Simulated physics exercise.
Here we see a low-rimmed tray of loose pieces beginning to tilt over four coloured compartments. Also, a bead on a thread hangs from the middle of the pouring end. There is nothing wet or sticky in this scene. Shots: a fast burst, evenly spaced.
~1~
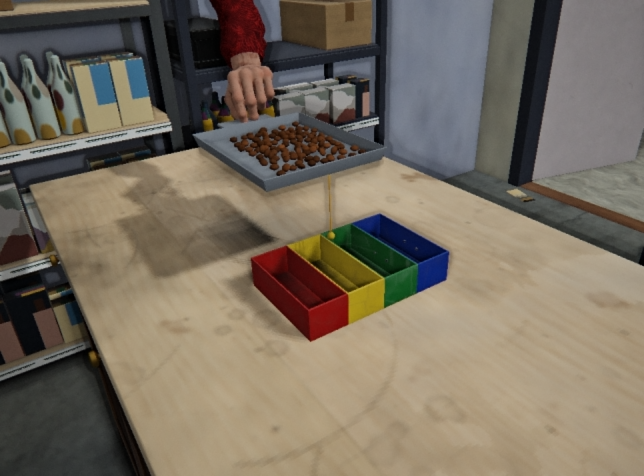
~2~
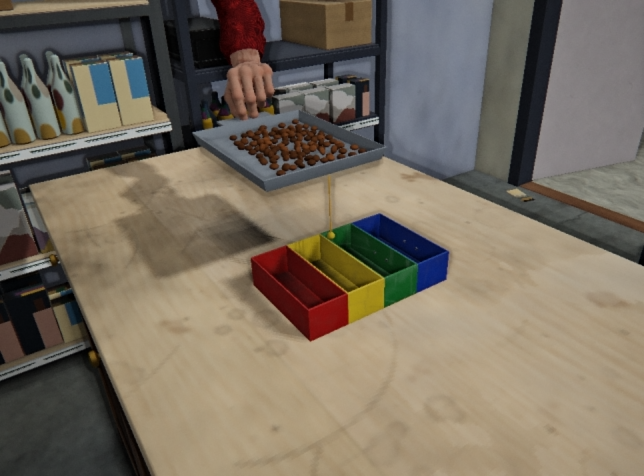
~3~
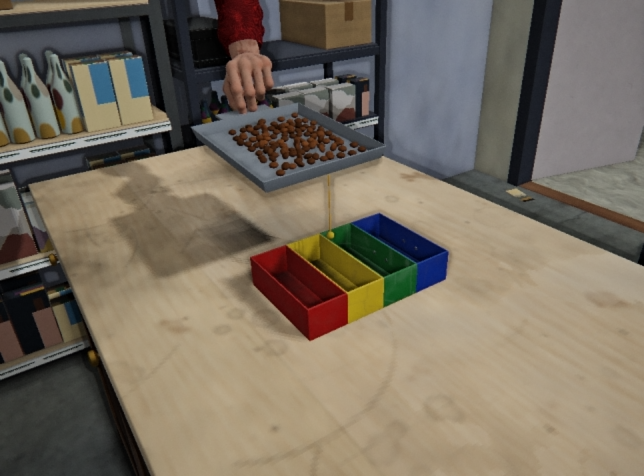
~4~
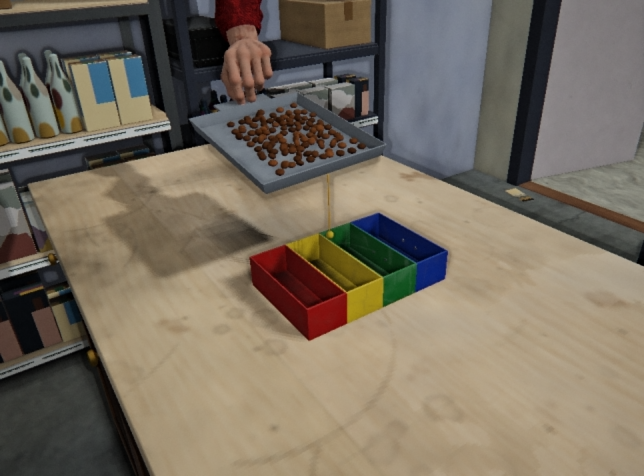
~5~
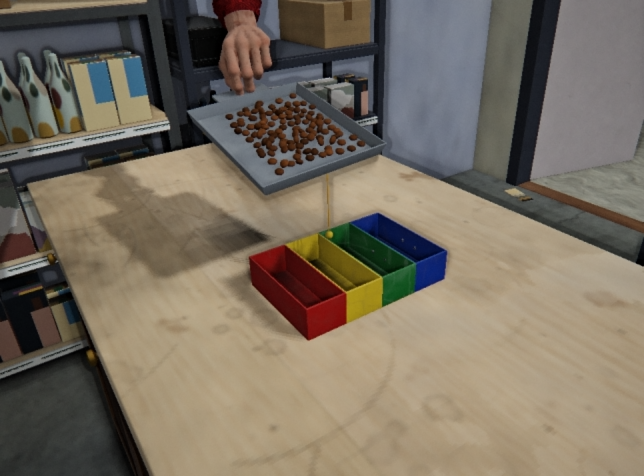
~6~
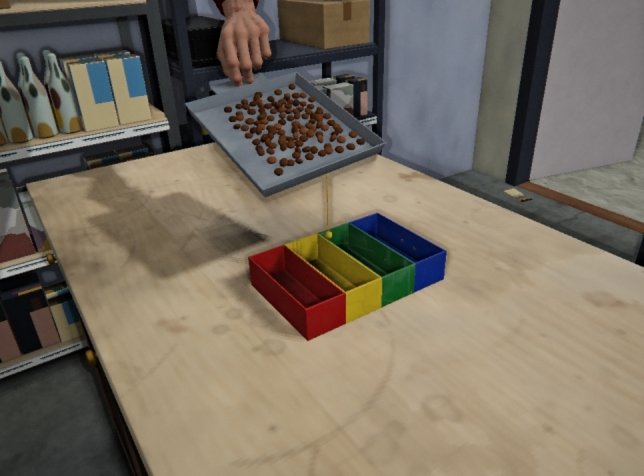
In a storeroom with stocked shelves, a hand holds a grey tray of brown kibble level above red, yellow, green and blue compartments on a wooden table. The hand then gradually tilts the tray toward its near left corner, while the kibble stays bunched on it and the compartments barely shift.
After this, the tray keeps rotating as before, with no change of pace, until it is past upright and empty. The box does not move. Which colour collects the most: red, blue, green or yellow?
Red.
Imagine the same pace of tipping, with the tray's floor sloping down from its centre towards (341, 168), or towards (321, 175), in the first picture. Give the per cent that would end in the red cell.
Around 0 per cent first, around 30 per cent next.
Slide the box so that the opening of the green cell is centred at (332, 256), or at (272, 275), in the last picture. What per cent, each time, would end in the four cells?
Result: 100 % and 90 %.
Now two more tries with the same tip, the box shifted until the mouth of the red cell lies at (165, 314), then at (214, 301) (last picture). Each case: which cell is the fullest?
So the first one goes to blue and the second to that green cell.
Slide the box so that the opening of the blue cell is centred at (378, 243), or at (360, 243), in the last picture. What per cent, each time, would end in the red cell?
About 30 and 20 per cent respectively.
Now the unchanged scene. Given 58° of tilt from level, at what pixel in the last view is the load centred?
The load is centred near (291, 167).
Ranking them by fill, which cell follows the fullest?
Rank two - that yellow cell.
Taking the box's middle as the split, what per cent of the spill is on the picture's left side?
Roughly 100 in a hundred.
Just after the last frame, tray tipped steeply; almost all on the tray; just a few falling or outside the box.
A moment on, tray tipped right over; roughly half on the tray; roughly a quarter in the red cell; about a tenth in the yellow cell; roughly a quarter falling or outside the box.
Further on, tray tipped past a quarter turn; roughly two thirds in the red cell; roughly a quarter in the yellow cell; just a few in the green cell; about a tenth falling or outside the box.
When it is over, tray tipped past a quarter turn; roughly two thirds in the red cell; roughly a quarter in the yellow cell; just a few in the green cell; not one in the blue cell; about a tenth outside the box.
